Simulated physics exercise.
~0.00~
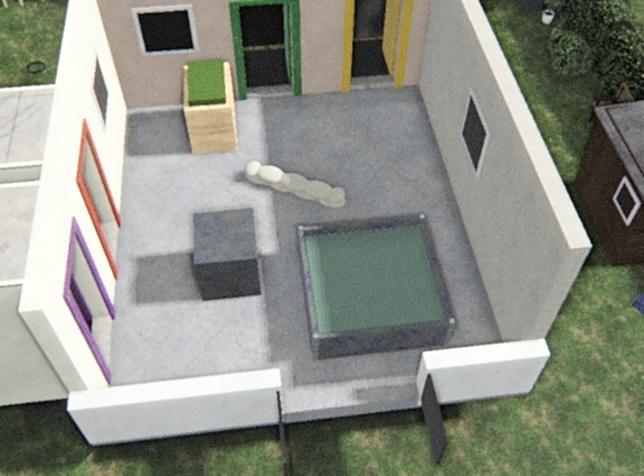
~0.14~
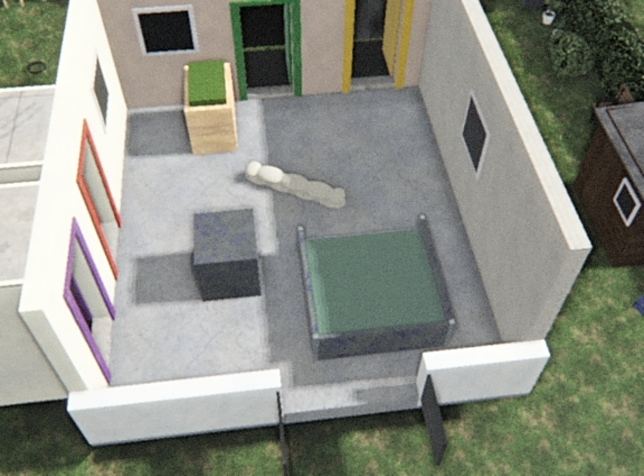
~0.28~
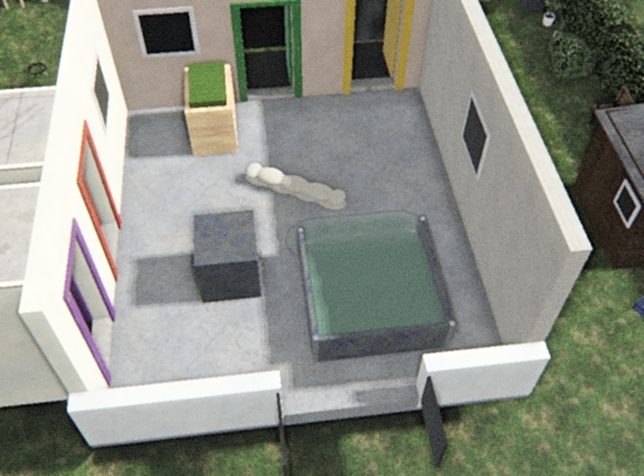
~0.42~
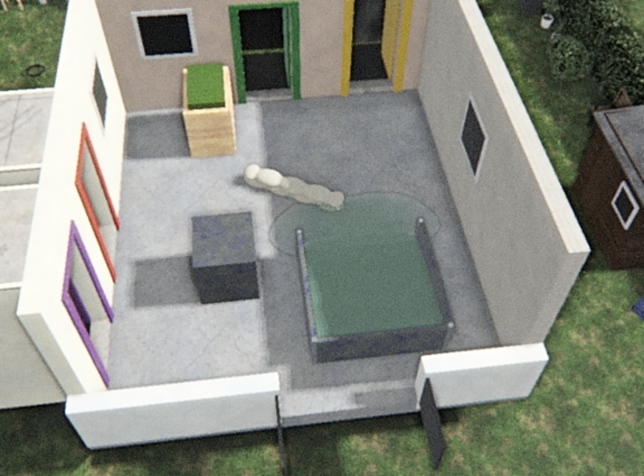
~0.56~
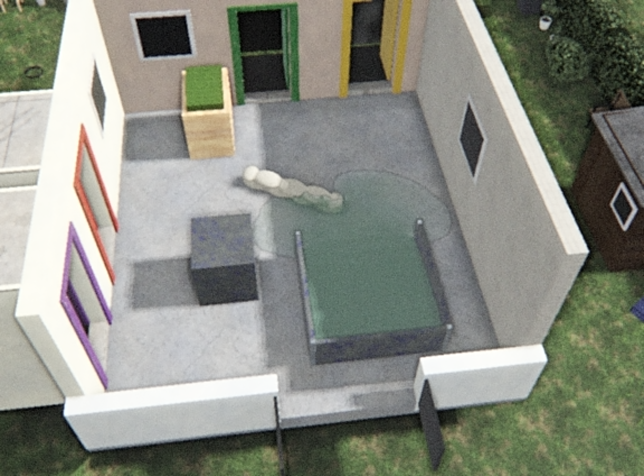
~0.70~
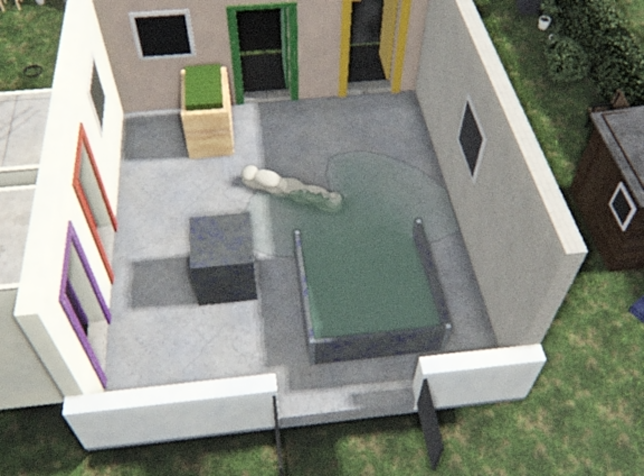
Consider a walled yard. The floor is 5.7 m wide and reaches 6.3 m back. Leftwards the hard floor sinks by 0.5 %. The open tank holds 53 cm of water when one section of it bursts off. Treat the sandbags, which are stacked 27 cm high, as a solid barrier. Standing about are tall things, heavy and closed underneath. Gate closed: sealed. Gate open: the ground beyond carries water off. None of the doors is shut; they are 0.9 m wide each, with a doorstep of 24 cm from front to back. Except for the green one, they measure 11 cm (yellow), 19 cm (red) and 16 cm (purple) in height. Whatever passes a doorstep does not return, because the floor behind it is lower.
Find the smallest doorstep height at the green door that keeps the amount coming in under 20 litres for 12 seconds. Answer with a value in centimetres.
The smallest height is roughly 7.5 cm.
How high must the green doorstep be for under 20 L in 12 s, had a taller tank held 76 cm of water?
It would take a step of about 11.5 cm.
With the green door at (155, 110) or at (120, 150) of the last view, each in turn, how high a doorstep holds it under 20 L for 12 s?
In turn: Roughly 11.0 cm, roughly 8.0 cm.
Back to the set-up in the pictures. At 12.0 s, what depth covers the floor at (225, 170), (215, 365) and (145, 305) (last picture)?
Going through the spots in order gives 5, 5 and 5 centimetres.
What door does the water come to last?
The purple one.
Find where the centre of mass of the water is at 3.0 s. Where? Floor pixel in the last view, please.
Roughly (316, 198).
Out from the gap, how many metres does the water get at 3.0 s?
Some 5.4 m out.
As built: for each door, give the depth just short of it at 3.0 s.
Depth (cm): Yellow 23 / red 13 / green 8 / purple 0.
After 1.4 s water covers 35 % of the floor, deepest (36 cm) near (332, 216); it has not reached the green door.
After 3.0 s water covers 55 % of the floor, deepest (26 cm) near (406, 108); 8 cm at the green door, 1 litre in over its 7 cm doorstep.
After 12.0 s water covers 95 % of the floor, deepest (9 cm) near (263, 285); 6 cm at the green door, 27 litres in over its 7 cm doorstep.
At the green door as built, the water arrived by 2.0 s and peaked near 11 cm at 7.8 s.
Run again over the same 12 s with other heights there, 27 litres in over 7 cm, 7 litres over 9.5 cm. The limit of 20 litres is kept from about 7.5 cm up.
